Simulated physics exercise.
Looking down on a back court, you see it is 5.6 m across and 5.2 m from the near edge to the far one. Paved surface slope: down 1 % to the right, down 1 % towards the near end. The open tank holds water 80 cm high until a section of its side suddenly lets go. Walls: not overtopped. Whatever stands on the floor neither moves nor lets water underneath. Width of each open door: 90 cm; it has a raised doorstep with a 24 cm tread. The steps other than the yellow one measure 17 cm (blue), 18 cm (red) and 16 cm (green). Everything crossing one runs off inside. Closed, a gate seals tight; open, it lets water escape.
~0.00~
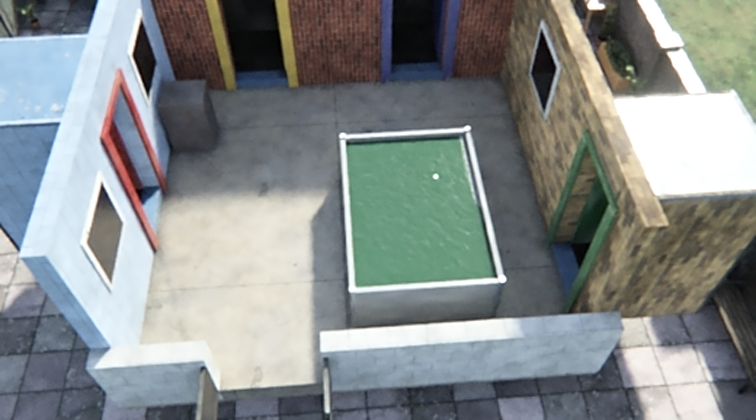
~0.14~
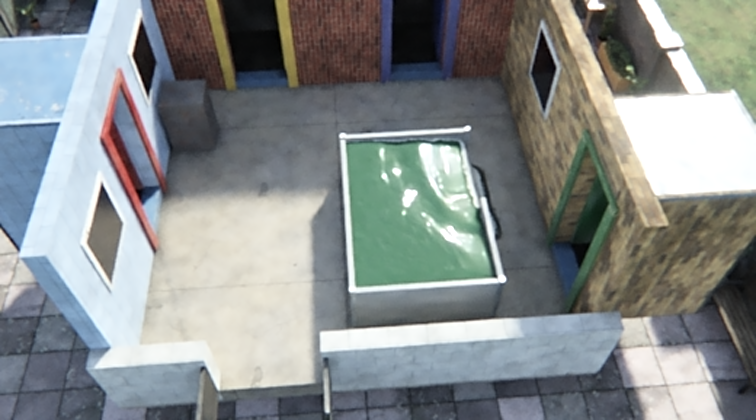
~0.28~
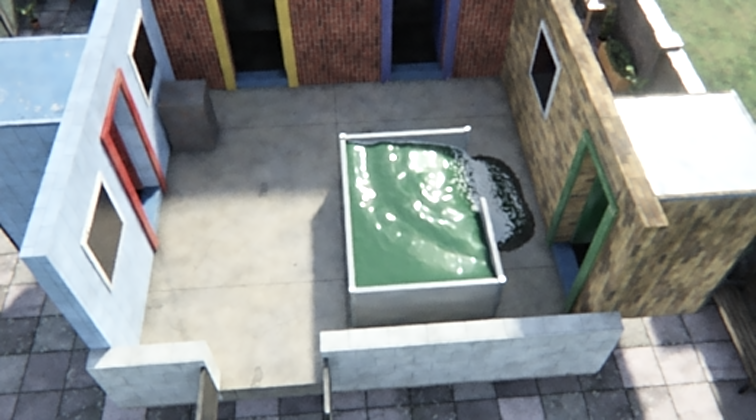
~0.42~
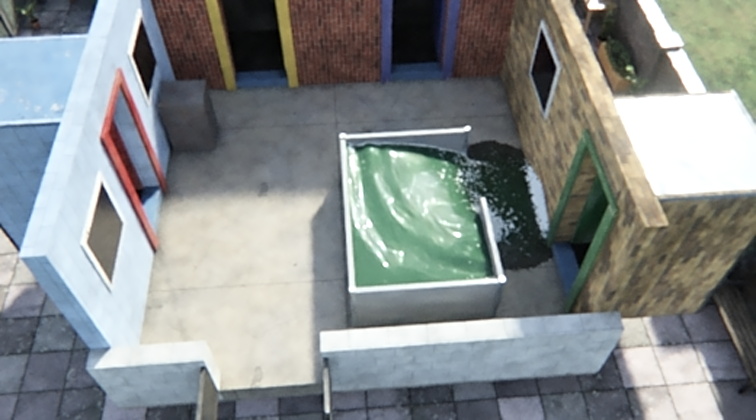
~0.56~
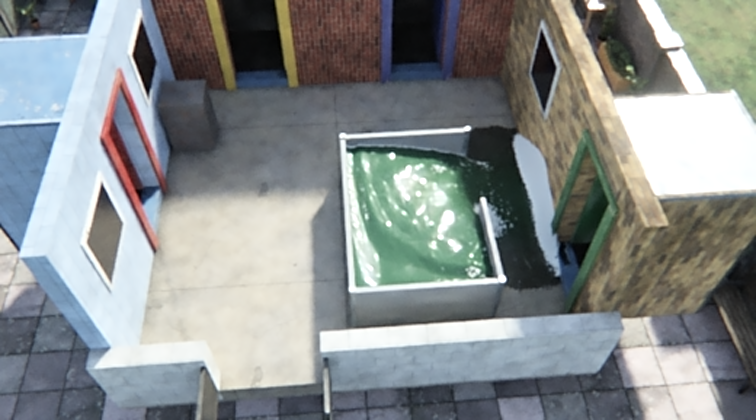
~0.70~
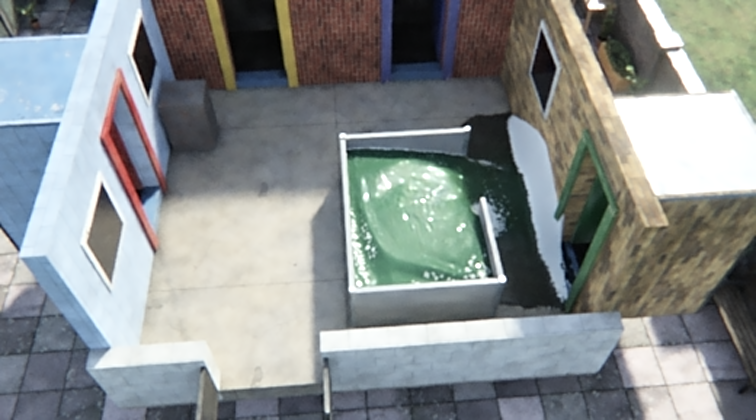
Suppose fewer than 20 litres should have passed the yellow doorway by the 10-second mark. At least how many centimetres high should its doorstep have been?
I would say at least 10 cm.
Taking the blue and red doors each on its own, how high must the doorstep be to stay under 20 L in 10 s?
You'd want some 20 cm at blue and some 12.0 cm at red.
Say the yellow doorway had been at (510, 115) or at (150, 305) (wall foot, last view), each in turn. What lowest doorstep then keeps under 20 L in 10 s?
You'd want roughly 21 cm there first, then roughly 13.0 cm.
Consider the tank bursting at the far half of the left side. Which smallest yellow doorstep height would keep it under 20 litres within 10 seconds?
A height of around 20 cm.
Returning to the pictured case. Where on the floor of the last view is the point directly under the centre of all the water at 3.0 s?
It lies near (442, 215) in the last picture.
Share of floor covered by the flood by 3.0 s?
I'd estimate about 60 percent.
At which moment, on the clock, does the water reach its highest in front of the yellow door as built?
The level tops out around 7.0 s.
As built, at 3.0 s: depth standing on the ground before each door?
Depths in cm - blue: 22, red: 0, yellow: 5, green: 17.
After 1.4 s water covers 25 % of the floor, deepest (63 cm) near (523, 194); it has not reached the yellow door.
After 3.0 s water covers 60 % of the floor, deepest (40 cm) near (568, 309); 5 cm at the yellow door, 0 litres in over its 15 cm doorstep.
After 10.0 s water covers 95 % of the floor, deepest (24 cm) near (568, 309); 10 cm at the yellow door, 2 litres in over its 15 cm doorstep.
At the yellow door as built, the water arrived by 2.5 s and peaked near 14 cm at 6.8 s.
With a doorstep of 8.5 cm, 30 litres would have come in within the 10 s; with 12 cm, 9 litres. So under 20 litres takes about 10 cm.
